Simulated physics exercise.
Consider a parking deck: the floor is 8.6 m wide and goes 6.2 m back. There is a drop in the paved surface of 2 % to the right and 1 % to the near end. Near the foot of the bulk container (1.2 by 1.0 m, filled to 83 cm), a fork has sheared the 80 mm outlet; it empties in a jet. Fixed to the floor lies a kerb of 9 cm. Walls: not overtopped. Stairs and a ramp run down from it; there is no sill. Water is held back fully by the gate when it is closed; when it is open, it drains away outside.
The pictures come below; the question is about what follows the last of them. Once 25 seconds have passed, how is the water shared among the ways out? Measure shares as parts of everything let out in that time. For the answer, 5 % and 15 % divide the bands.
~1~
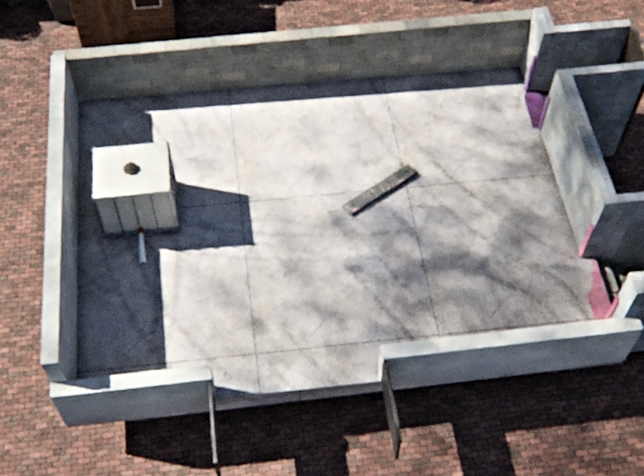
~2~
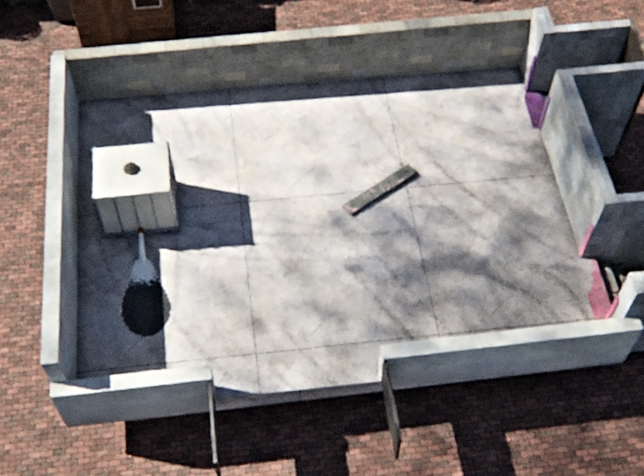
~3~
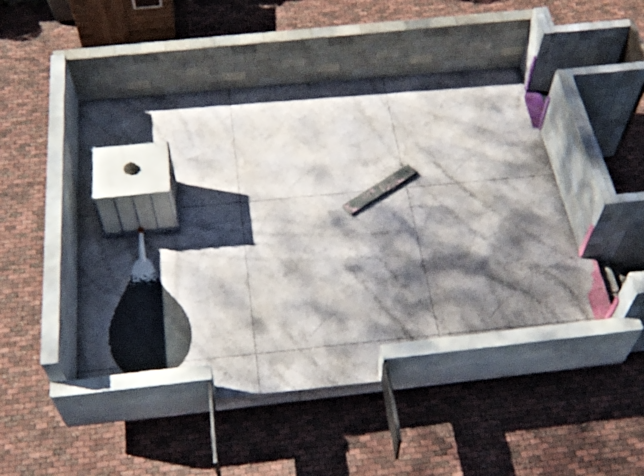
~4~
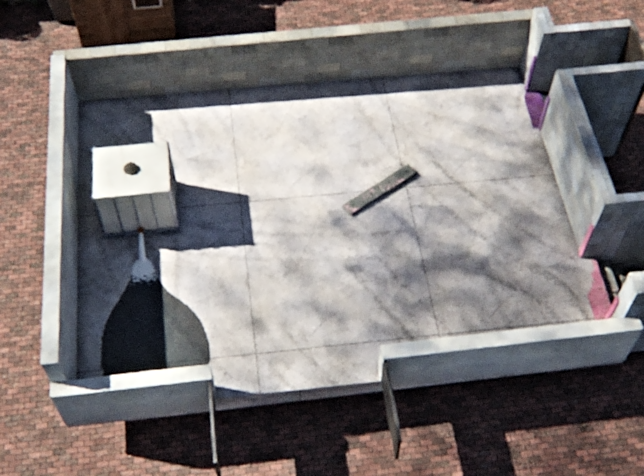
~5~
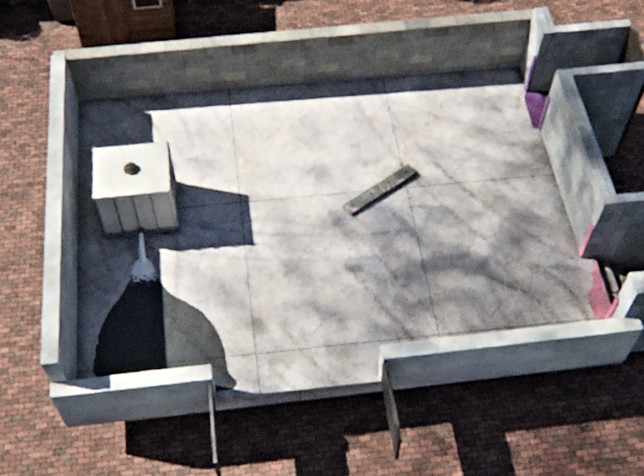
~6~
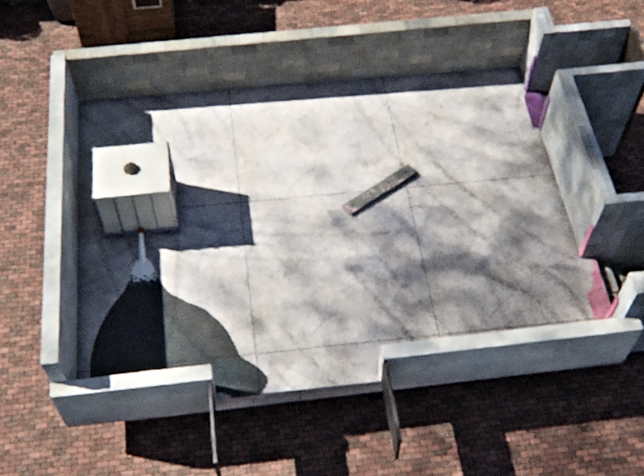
Estimated shares - the gate opening: Over 15 %, the flight of stairs down (marked pink): From 5 to 15 %, the basement ramp (marked purple): Not even 5 %.
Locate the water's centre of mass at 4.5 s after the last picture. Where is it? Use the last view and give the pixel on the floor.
Centre of water: Approx. (191, 355).
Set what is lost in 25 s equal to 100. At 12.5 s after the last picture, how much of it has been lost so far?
Around 40 percent by that point.
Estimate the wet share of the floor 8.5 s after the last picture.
Some 20 per cent of it.
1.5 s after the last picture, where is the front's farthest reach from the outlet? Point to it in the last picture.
Look near (307, 374) in the last picture.
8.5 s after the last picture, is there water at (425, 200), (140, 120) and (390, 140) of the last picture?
First untouched, next untouched, last untouched.
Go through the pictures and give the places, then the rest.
In the first picture, the jet has just started at (141, 243); the ground is still dry.
In the second picture, the jet leaves at (141, 243); the sheet reaches (153, 333), 2.0 m away, and wets 0.7 m2.
In the third picture, the jet leaves at (141, 243); the sheet reaches a hidden place, 2.7 m away, and wets 1.8 m2.
In the fourth picture, from the spout at (141, 243) the water has spread over 2.6 m2; its tip is at a hidden place, and it is 1.0 cm deep on average.
In the fifth picture, the jet leaves at (141, 243); the sheet reaches a hidden place, 3.3 m away, and wets 3.1 m2.
In the sixth picture, from the spout at (141, 243) the water has spread over 3.5 m2; its tip is at a hidden place, and it is 1.1 cm deep on average.
Then, 1.5 s after the last picture water covers 10 % of the floor and is deepest (4 cm) near (159, 390); gone so far, the gate opening 1 %, the flight of stairs down (marked pink) 0 %, the basement ramp (marked purple) 0 %.
Then, 4.5 s after the last picture water covers 15 % of the floor and is deepest (4 cm) near (136, 393); gone so far, the gate opening 4 %, the flight of stairs down (marked pink) 0 %, the basement ramp (marked purple) 0 %.
Then, 8.5 s after the last picture water covers 20 % of the floor and is deepest (5 cm) near (147, 391); gone so far, the gate opening 10 %, the flight of stairs down (marked pink) 0 %, the basement ramp (marked purple) 0 %.
Then, 12.5 s after the last picture water covers 25 % of the floor and is deepest (6 cm) near (159, 390); gone so far, the gate opening 17 %, the flight of stairs down (marked pink) 0 %, the basement ramp (marked purple) 0 %.
Then, 21.5 s after the last picture water covers 25 % of the floor and is deepest (5 cm) near (171, 389); gone so far, the gate opening 31 %, the flight of stairs down (marked pink) 12 %, the basement ramp (marked purple) 0 %.
